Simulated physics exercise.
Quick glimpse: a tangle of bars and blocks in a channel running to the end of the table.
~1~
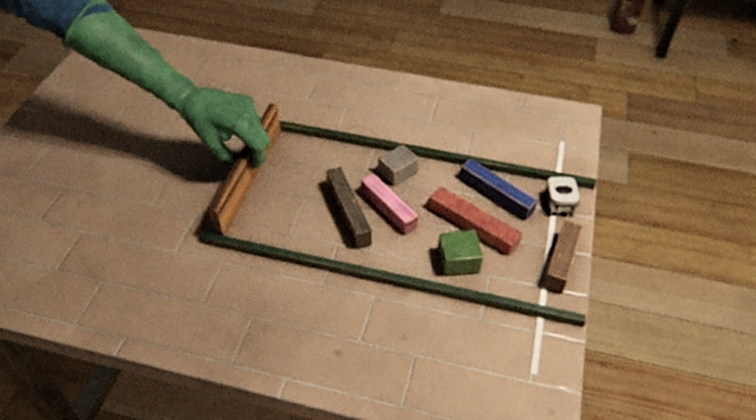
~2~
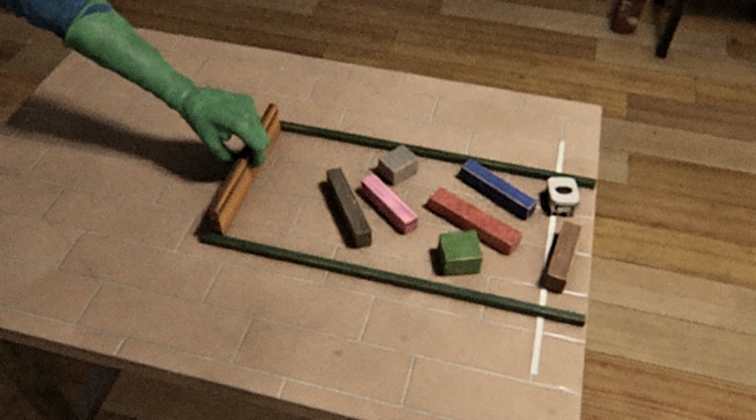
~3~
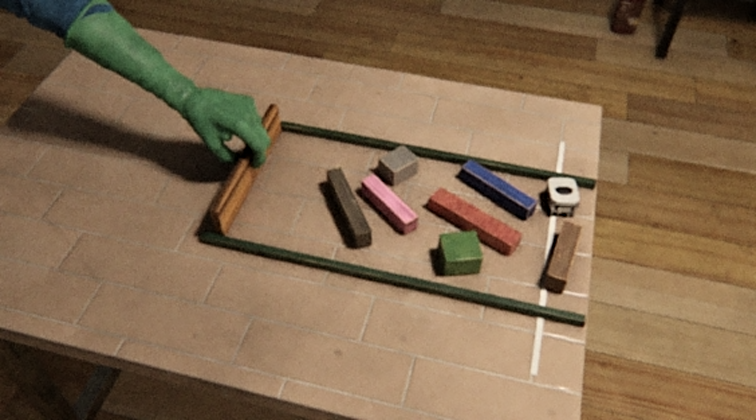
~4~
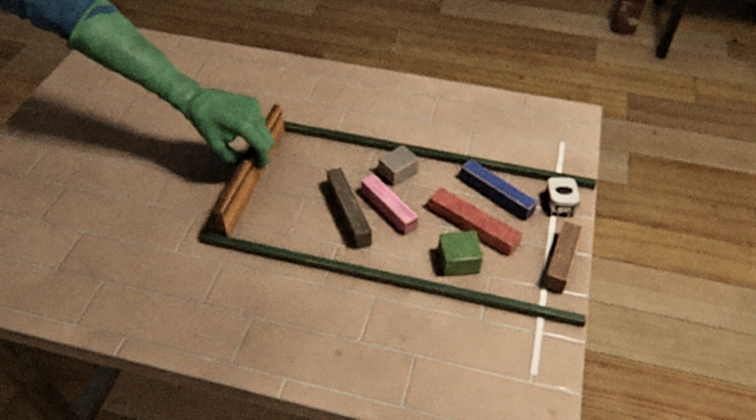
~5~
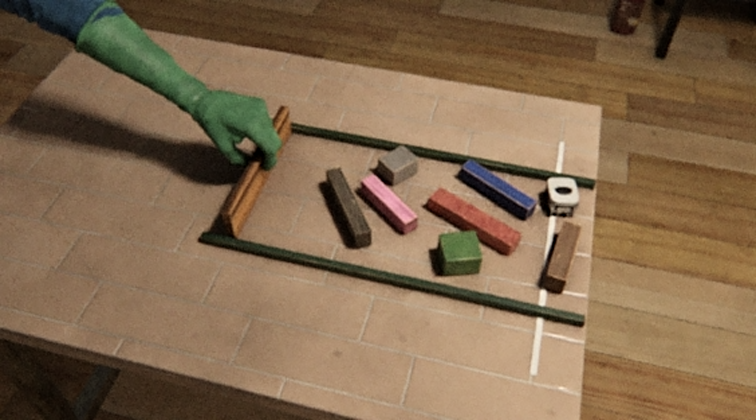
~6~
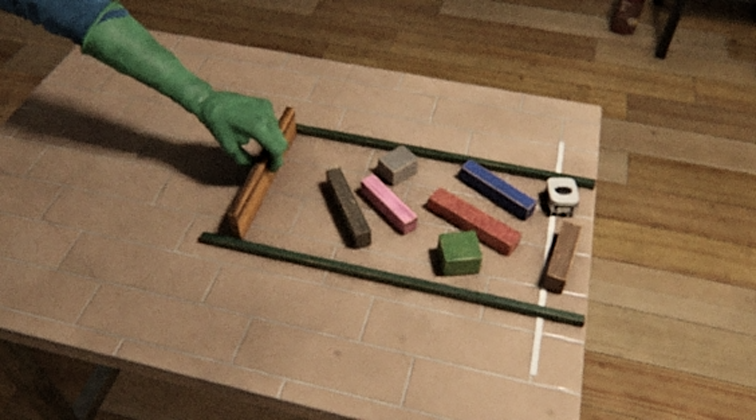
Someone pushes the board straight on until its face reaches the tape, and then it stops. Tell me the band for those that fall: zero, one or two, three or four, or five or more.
Three, or four.
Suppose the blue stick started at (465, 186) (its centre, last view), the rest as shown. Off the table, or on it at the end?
In the end it falls away.
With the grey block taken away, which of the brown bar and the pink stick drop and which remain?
As for the brown bar, it topples off; as for the pink stick, it is left in place.
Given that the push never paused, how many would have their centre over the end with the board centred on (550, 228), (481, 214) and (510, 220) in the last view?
The counts would come out as 4, 1 and 1.
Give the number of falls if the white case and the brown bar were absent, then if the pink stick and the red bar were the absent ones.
Fallen: 2, and 2 in the other try.
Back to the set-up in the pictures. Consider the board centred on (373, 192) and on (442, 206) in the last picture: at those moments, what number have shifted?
The count reaches 3 first and 7 second.
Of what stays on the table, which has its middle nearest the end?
Closest at the end: The green block.
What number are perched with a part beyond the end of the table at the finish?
Count: 1.
Soon after, none off yet; brown bar at rest near (563, 256); white case at rest near (561, 198); blue stick at rest near (497, 189).
After that, none off yet; brown bar at rest near (564, 257); white case at rest near (561, 198); blue stick moving near (503, 192).
And then, one off so far; brown bar on its way down; white case displaced a little near (580, 197); blue stick displaced about its own width near (567, 212).
In the end, the number that fall off is three or four; gone, red bar, blue stick, white case and brown bar.
